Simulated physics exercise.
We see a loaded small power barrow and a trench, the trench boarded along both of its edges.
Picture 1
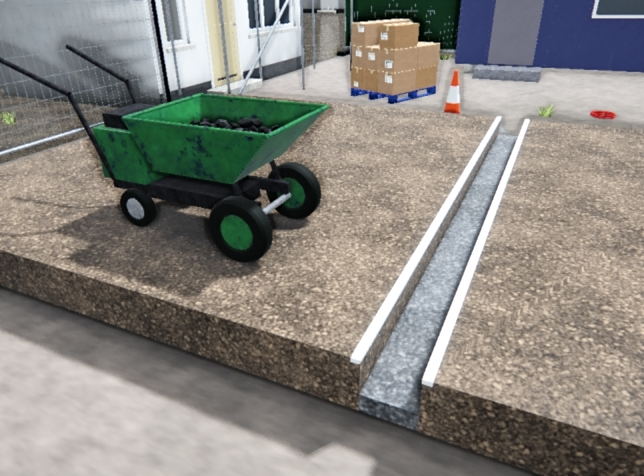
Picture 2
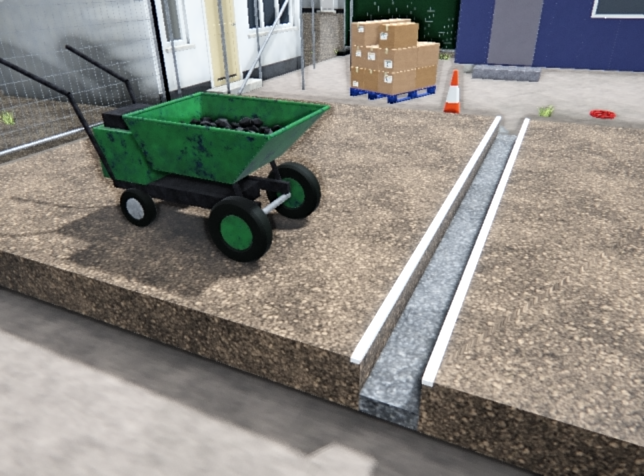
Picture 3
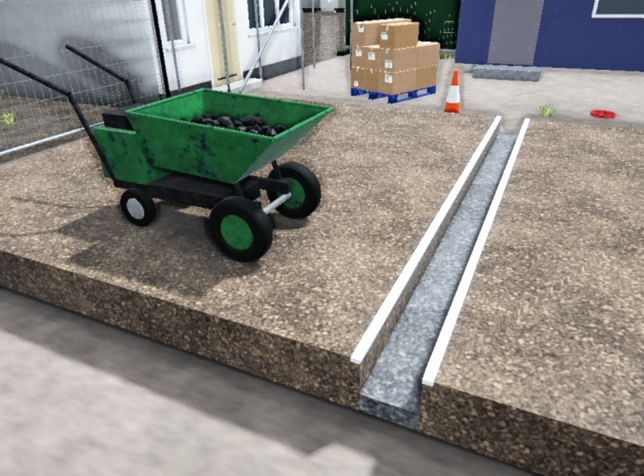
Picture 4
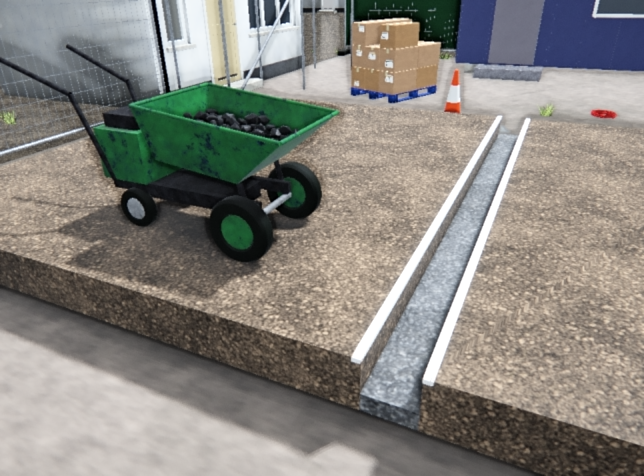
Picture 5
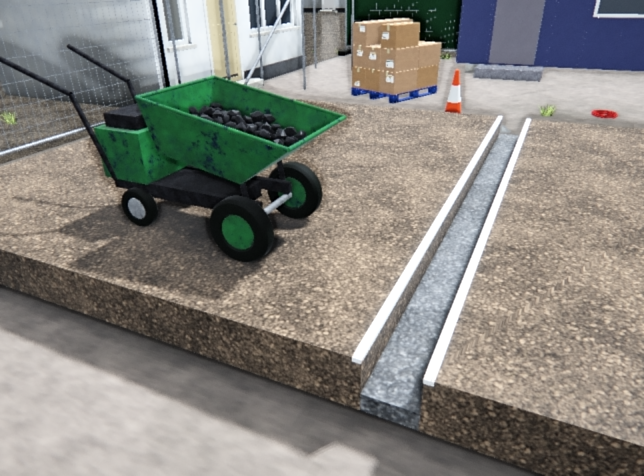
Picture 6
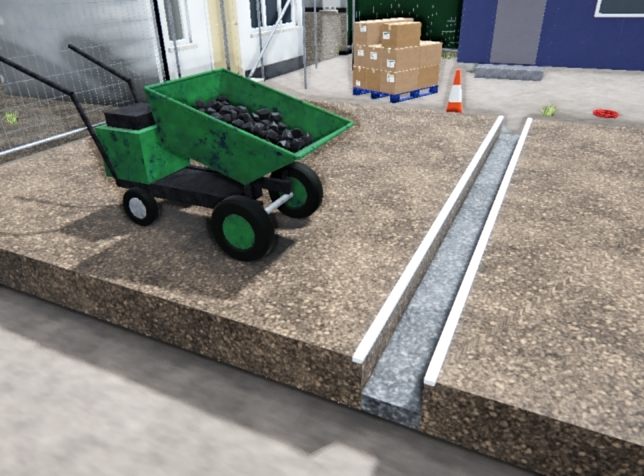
A green power barrow with black wheels and a skip of dark coal stands at the left on brown, gritty ground, seen from slightly above. To its right a narrow grey-bottomed trench edged with white boards runs away from the viewer, with stacked boxes, an orange-and-white cone and a blue building behind. The skip stays level at first, then tilts gradually forward to the right, while the barrow's wheels and the camera stay still.
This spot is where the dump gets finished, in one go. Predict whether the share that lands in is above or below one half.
The load will chiefly settle outside the trench.
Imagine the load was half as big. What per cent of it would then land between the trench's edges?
That works out at around 20 percent.
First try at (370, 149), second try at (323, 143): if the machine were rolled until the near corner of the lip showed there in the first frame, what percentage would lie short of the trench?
Roughly 0 percent first, then roughly 0 percent.
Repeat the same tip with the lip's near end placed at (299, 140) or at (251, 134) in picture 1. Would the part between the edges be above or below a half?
Initially past the halfway mark, next shy of half.
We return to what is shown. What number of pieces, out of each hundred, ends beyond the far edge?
0 %.
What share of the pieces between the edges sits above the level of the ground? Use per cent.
Estimate: Near 0 in a hundred.
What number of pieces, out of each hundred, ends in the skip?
Around 20 in a hundred.
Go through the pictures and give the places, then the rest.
Lip of the skip near (268, 137), level; top of the load near (226, 128), lumps of coal; first edge of the trench near (377, 322); far edge near (443, 340), the trench under half as wide as the skip, and about half as deep as wide, in the first frame.
Lip of the skip near (269, 137), level; top of the load near (227, 127), in the second frame.
Lip of the skip near (273, 140), tipped barely; top of the load near (215, 128), in the third frame.
Lip of the skip near (280, 144), tipped a little; top of the load near (212, 129), in the fourth frame.
Lip of the skip near (288, 150), tipped a little; top of the load near (217, 125), in the fifth frame.
Lip of the skip near (298, 158), tipped clearly; top of the load near (209, 114); first edge of the trench near (379, 321); far edge near (445, 339), in the sixth frame.
Shortly afterwards, skip tipped steeply; the whole lot in the skip.
Next, skip tipped steeply; all but a few in the skip; a little short of the trench; only a few falling.
Some moments later, skip tipped right over; near a quarter in the skip; near half short of the trench; near a quarter in or heaped over the trench.
In the end, skip tipped right over; near a quarter in the skip; near half short of the trench; near a third in or heaped over the trench; none at all beyond it.
